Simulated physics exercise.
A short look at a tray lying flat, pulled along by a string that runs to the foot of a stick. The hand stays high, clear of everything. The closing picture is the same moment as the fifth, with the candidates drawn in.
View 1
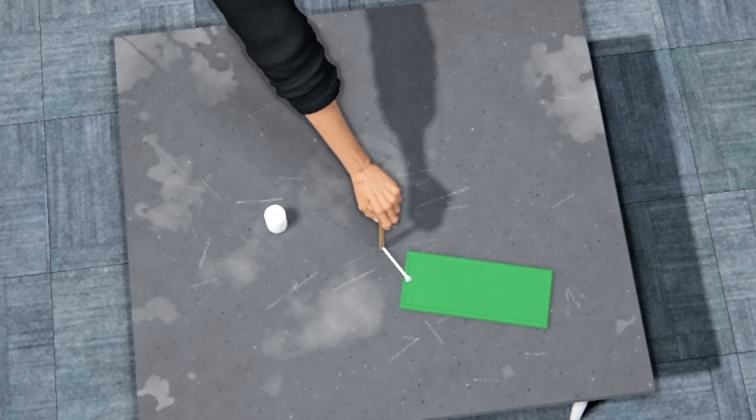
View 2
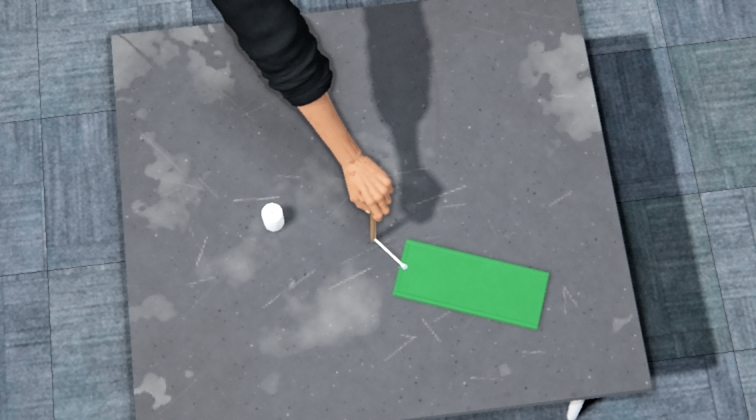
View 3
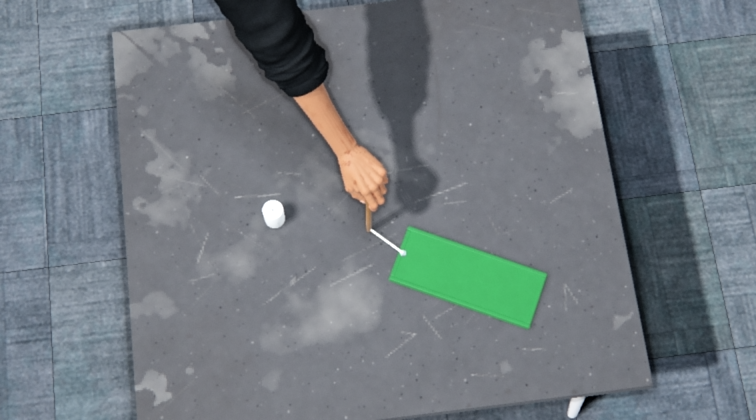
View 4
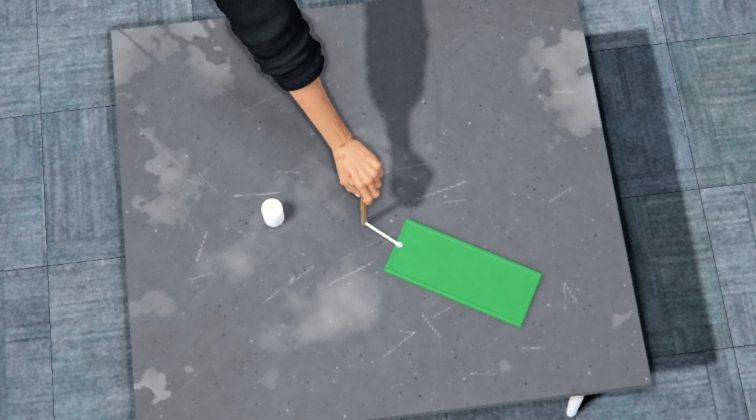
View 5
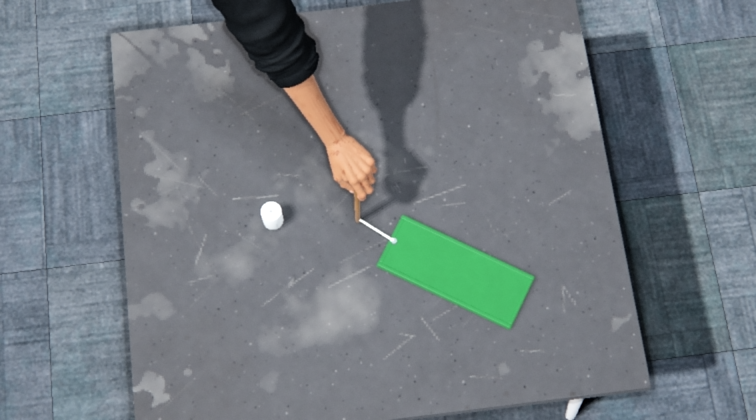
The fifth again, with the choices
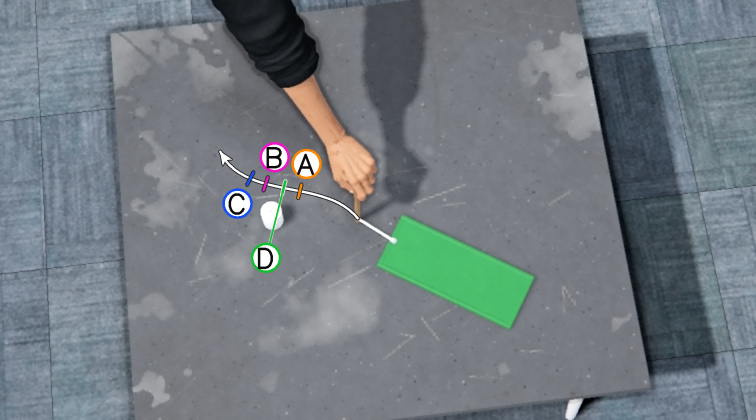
A flat green rectangle lies on a worn, scratched grey tabletop over blue-grey carpet tiles, seen from above. A dark-sleeved arm reaches in from the top, its hand holding a short brown stick joined by a white string to the green tray's left end, with a small white candle to the left. The hand moves slightly left, drawing the tray a little up and left as it turns clockwise.
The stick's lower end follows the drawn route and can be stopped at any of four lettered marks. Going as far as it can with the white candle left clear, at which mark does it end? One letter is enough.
At B, and not beyond.
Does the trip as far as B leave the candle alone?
Yes.
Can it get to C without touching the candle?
No.
On the copy, A at (300, 191); B at (266, 184); C at (250, 179); D at (284, 188); the route from (358, 218) via (286, 188) to (220, 152).
On B. First, foot of the stick (330, 199), middle of the tray (426, 253).
Then, foot of the stick (296, 191), middle of the tray (395, 238).
Finally, foot of the stick (266, 184), middle of the tray (366, 226); nothing has been touched.
By contrast, A is safe but short; C is too far, the candle has been hit; D is safe but short.
